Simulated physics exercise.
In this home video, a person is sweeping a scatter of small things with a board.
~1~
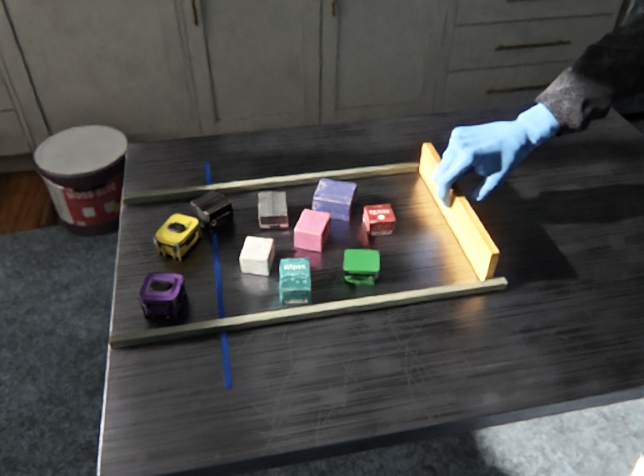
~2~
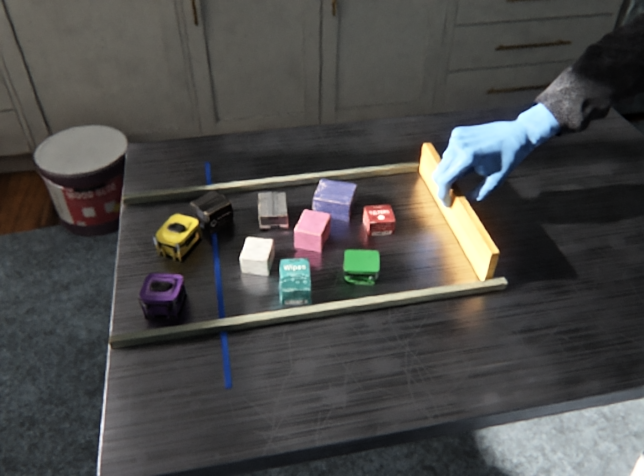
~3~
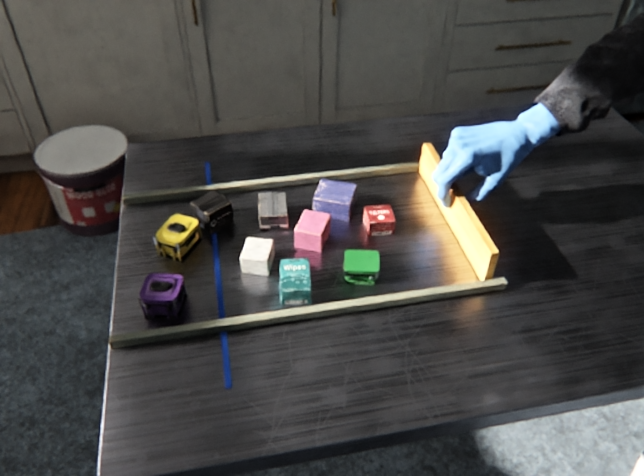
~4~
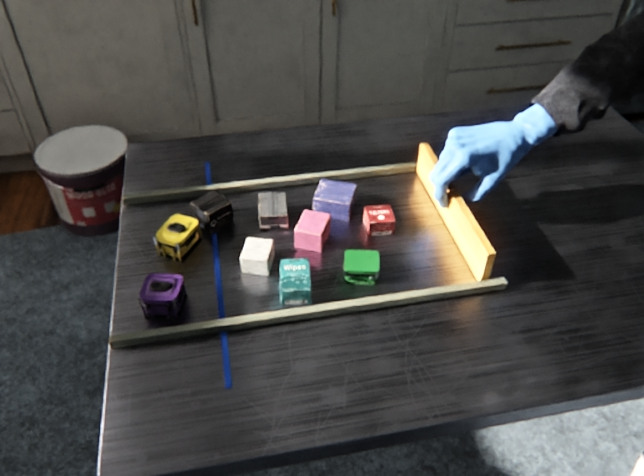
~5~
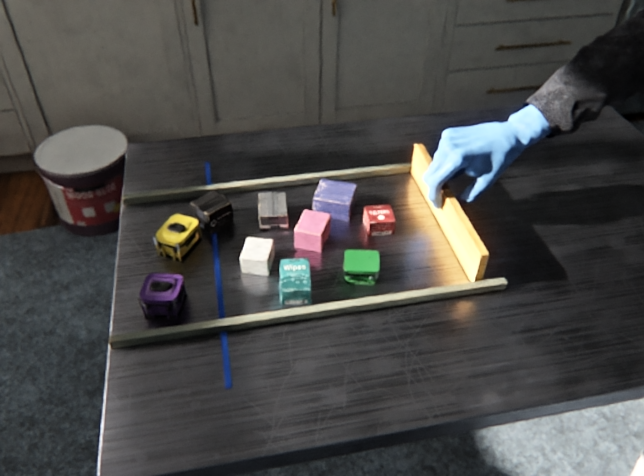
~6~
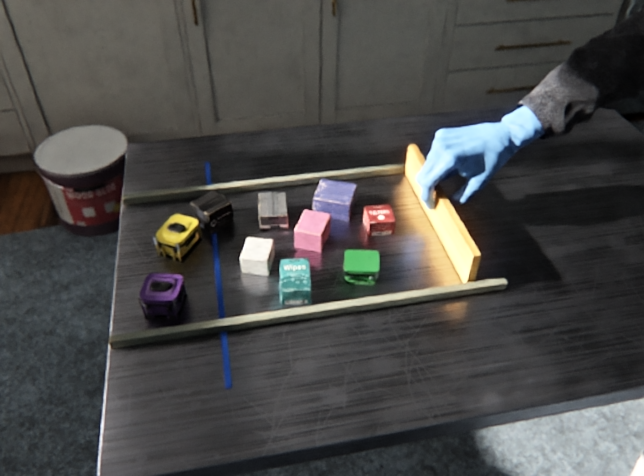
On a dark tabletop, a blue-gloved hand holding a wooden board still, then sliding it slightly left toward scattered colourful blocks.
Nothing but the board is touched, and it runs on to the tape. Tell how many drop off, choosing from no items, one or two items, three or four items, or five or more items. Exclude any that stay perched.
No items drop off.
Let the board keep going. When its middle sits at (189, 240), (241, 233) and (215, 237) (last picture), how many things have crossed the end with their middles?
In order: 3, 0, 0.
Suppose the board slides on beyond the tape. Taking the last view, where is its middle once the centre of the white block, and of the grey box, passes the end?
Around (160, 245) first and around (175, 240) second.
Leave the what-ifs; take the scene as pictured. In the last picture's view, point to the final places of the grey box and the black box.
Grey box: About (159, 219); black box: About (128, 213).
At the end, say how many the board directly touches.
The figure is 3.
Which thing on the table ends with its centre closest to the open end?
The foremost one is the black box.
Soon after, none off yet; purple case at rest near (164, 296); yellow case at rest near (179, 238); black box at rest near (213, 212).
At rest, the number that fall off is zero.
